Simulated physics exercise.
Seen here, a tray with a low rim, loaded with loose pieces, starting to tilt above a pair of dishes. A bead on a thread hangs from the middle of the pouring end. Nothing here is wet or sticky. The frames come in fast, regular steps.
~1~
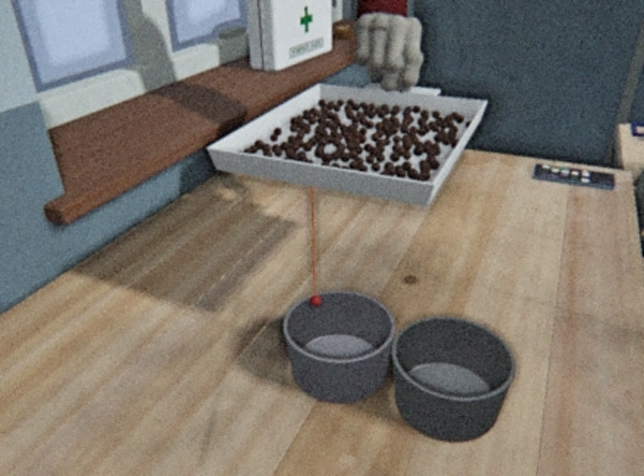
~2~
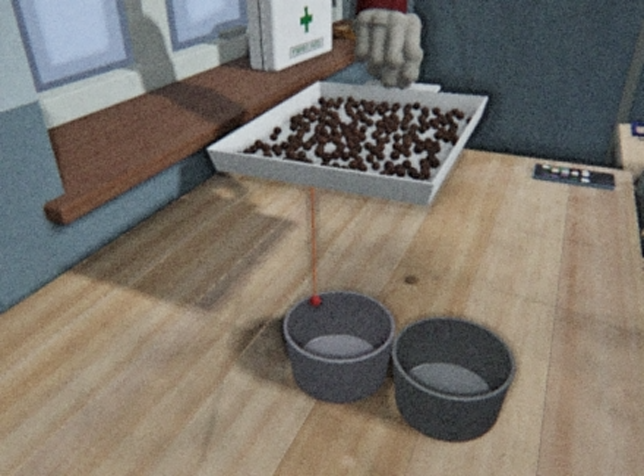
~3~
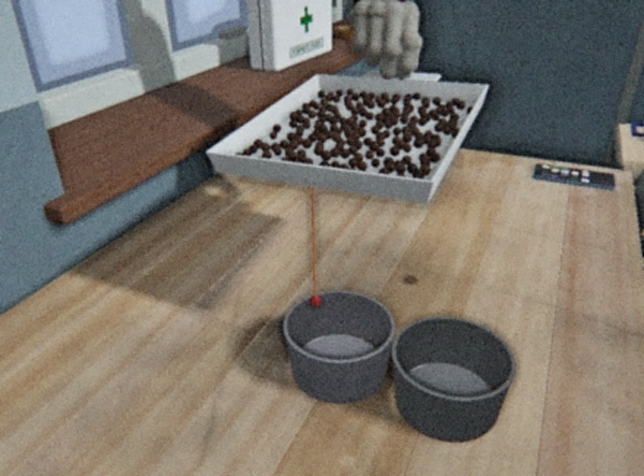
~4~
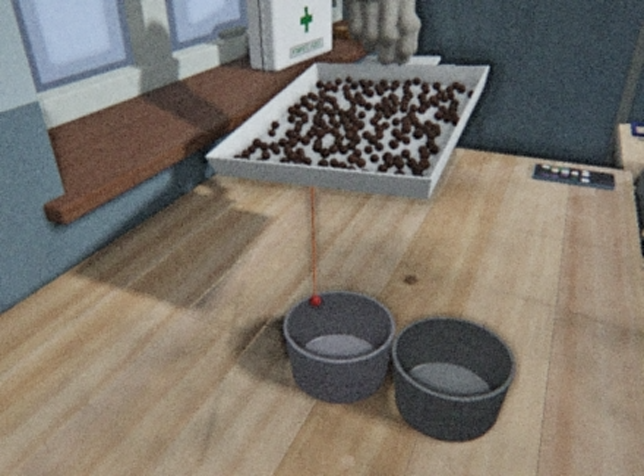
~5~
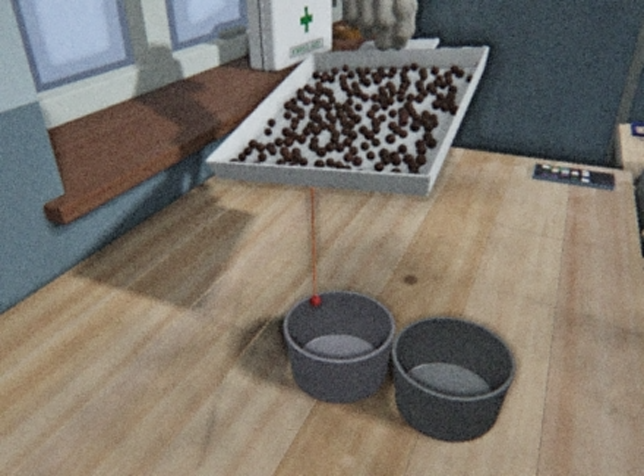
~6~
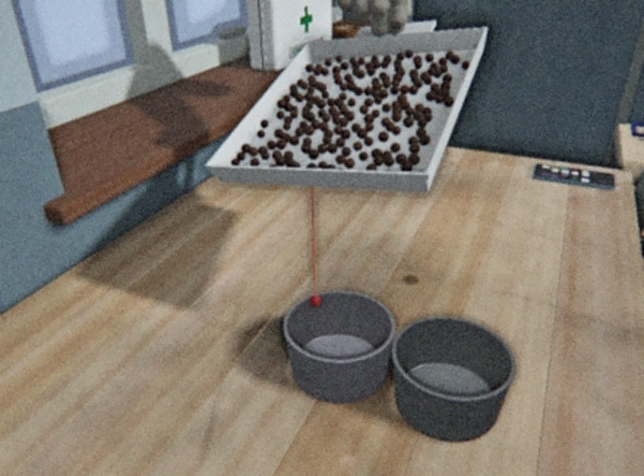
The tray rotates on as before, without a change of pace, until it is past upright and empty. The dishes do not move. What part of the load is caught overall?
The two hold only the smaller part of the load.
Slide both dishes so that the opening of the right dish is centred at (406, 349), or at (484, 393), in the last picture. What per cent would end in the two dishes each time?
First some 10, then 0 per cent.
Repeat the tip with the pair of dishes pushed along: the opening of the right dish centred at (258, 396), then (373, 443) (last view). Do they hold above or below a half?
The first try: Less than half. The second: Below a half.
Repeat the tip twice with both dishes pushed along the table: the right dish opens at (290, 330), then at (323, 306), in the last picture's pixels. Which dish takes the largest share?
The first try: The left-hand dish. The second: Left.
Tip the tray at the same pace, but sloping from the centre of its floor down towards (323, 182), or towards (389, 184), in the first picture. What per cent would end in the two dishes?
Near 10 % and 80 %.
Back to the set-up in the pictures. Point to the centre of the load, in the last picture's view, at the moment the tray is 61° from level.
Near (257, 167).
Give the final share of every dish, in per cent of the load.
Left dish: 0 %, right dish: 0 %.
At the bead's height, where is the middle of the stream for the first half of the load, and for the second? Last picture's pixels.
Early half (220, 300), late half (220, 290).
Shortly afterwards, tray tipped steeply; the bulk on the tray; only a few outside both; a little in the air.
Next, tray tipped right over; near a quarter on the tray; near two thirds outside both; near a quarter in the air.
Some moments later, tray tipped past a quarter turn; the whole lot outside both.
In the end, tray tipped past a quarter turn; none at all in the right dish; none at all in the left dish; the whole lot outside both.
